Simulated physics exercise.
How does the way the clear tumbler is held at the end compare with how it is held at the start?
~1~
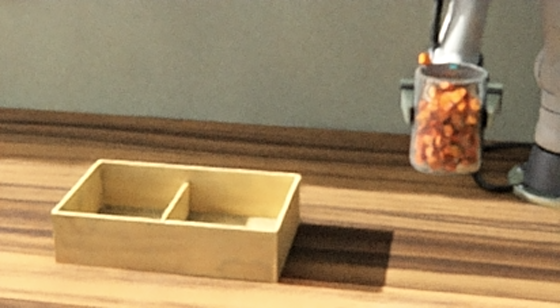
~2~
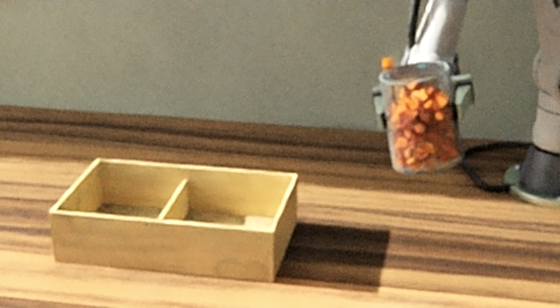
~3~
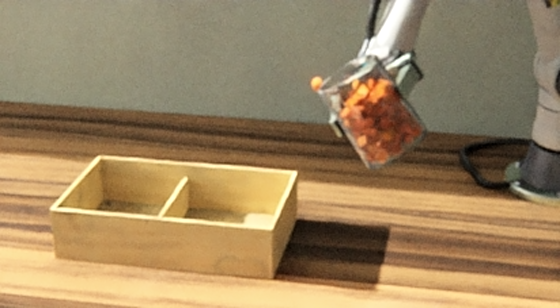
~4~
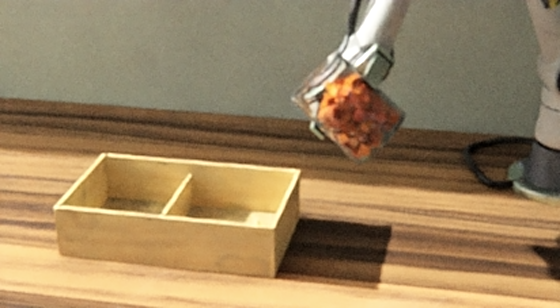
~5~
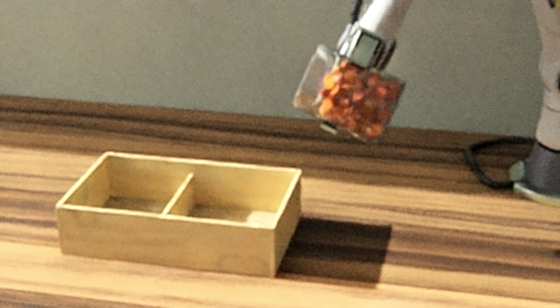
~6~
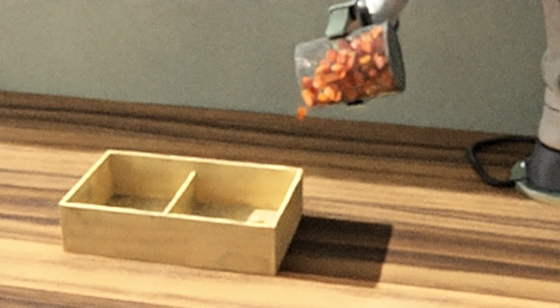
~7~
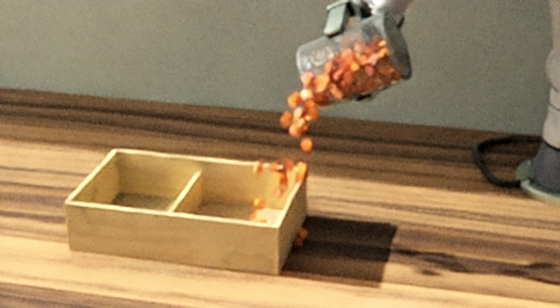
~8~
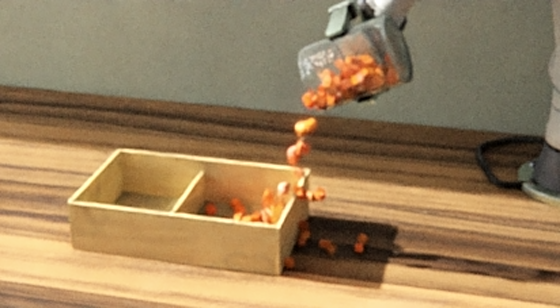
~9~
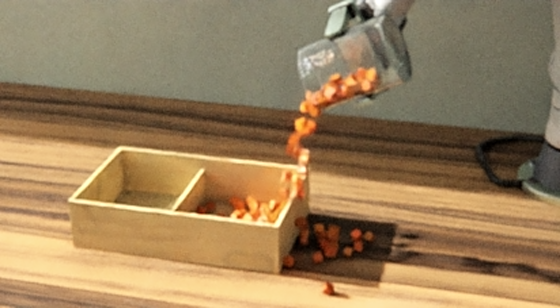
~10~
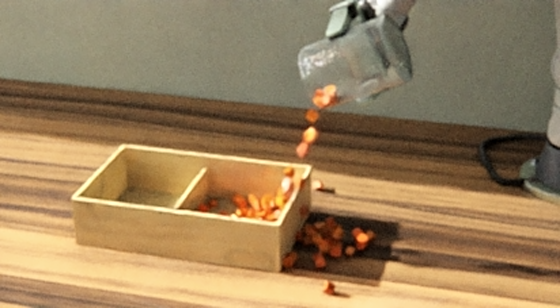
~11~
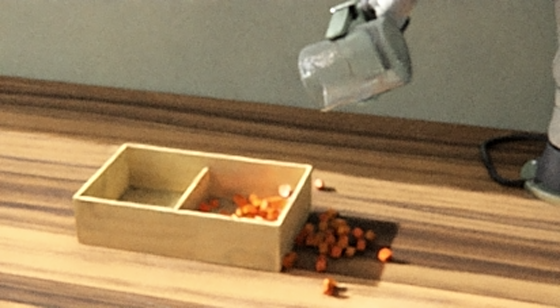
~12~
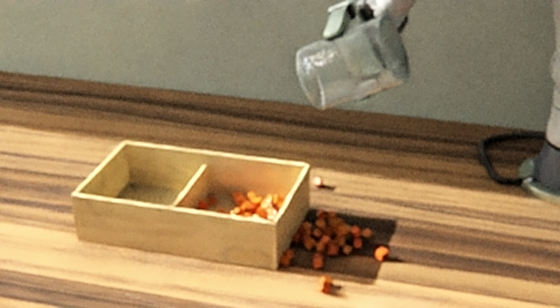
At the start the tumbler is held upright, while at the end it is tipped over on its side with its mouth pointing left and downward.
